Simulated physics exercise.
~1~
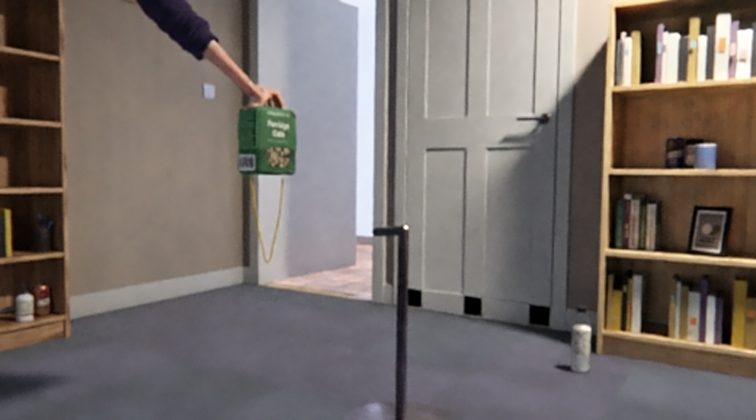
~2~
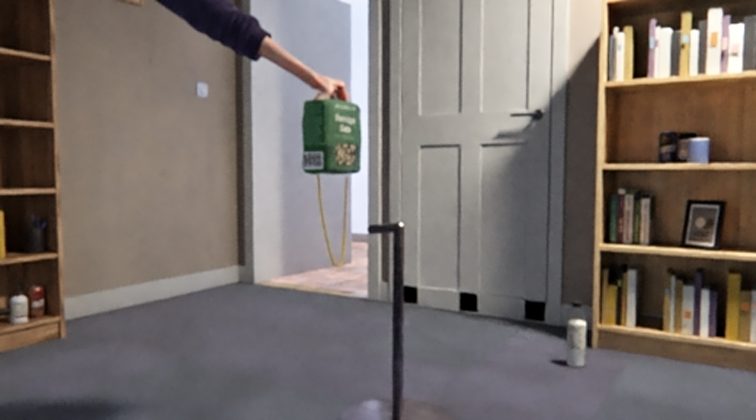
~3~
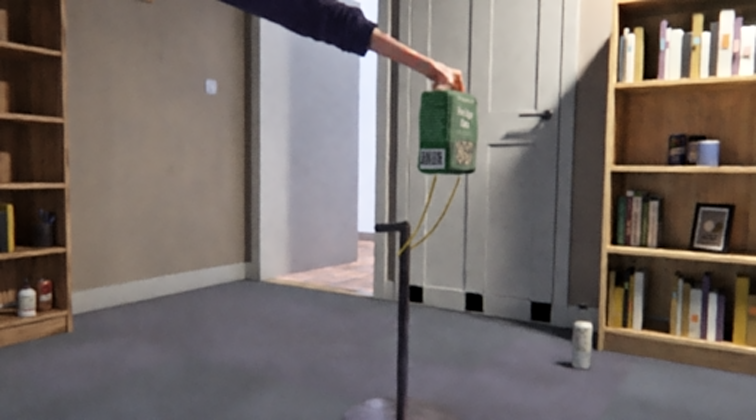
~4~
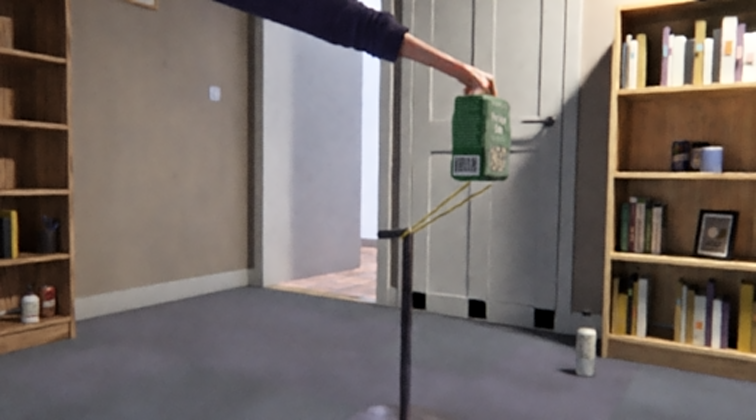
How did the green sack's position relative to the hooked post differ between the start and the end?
At the start the green sack was held to the left of the post, and by the end it was past it on the right.
A green sack with a yellowish loop dangling beneath it was carried to the right by an outstretched hand, passing over a hooked post, until the low loop snagged and pulled tight round the post and the hand stopped.
